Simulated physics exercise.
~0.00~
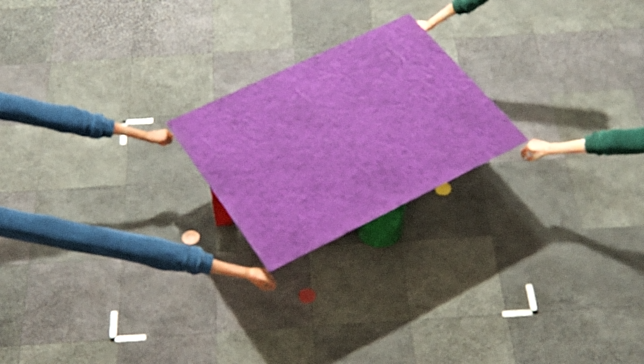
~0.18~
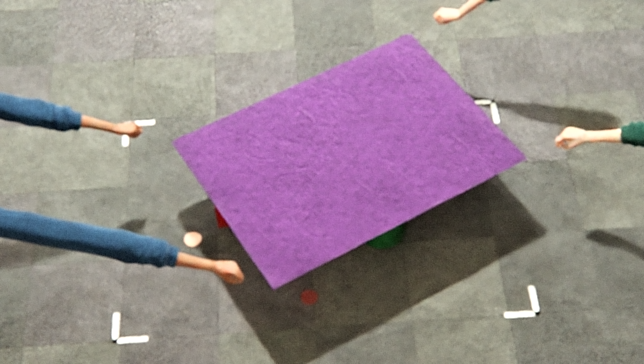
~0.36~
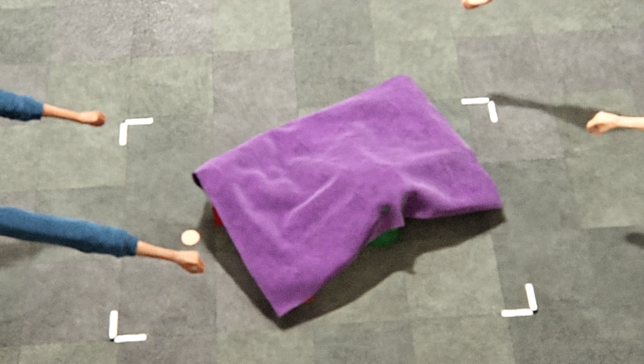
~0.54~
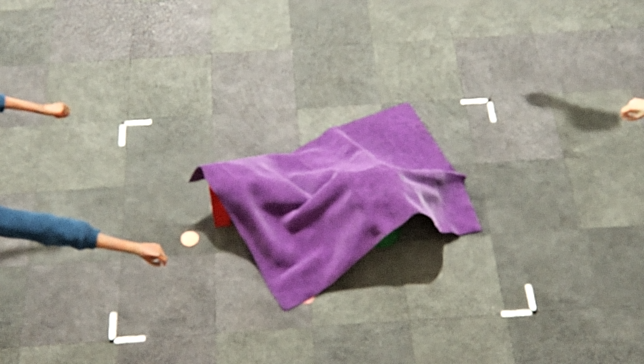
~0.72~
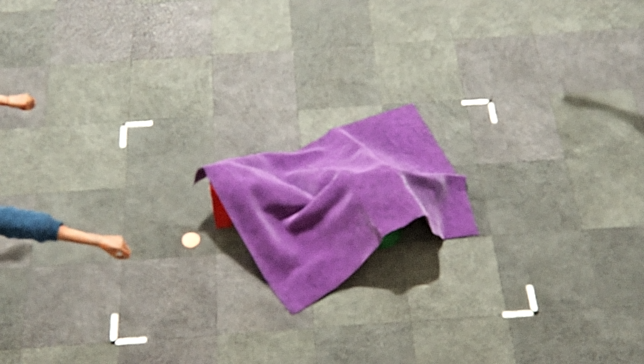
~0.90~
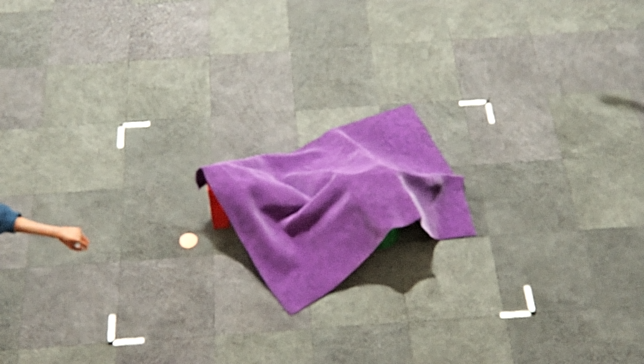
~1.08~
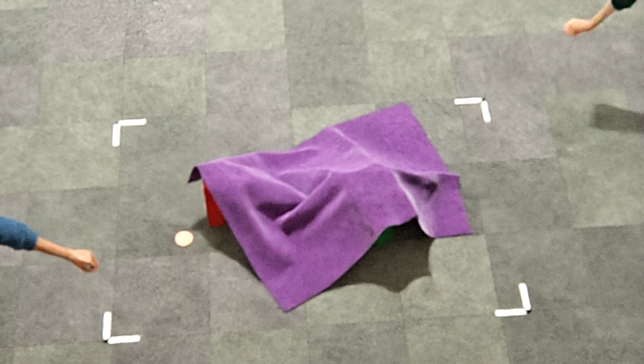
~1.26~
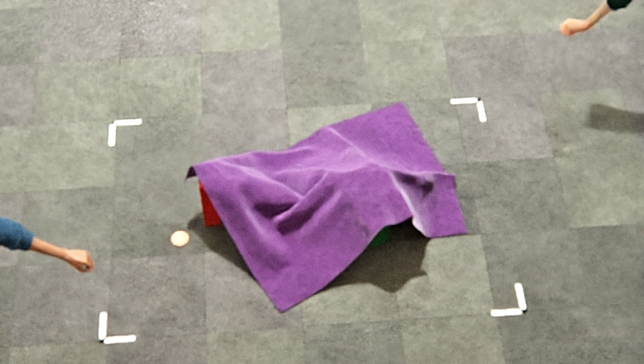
The clip opens on four hands, blue sleeves at left and green at right, holding a purple blanket flat above a red box and a green pot on a grey tiled floor. The hands let go and draw outward as the blanket drops, still nearly flat. It then sags over the two upright things, its edges folding down and creases forming. The blanket settles into a rumpled drape, hiding the small red and yellow saucers, while the hands pull farther away. It ends lying still, with bits of red and green showing at its edges and the pale orange plate uncovered at left.
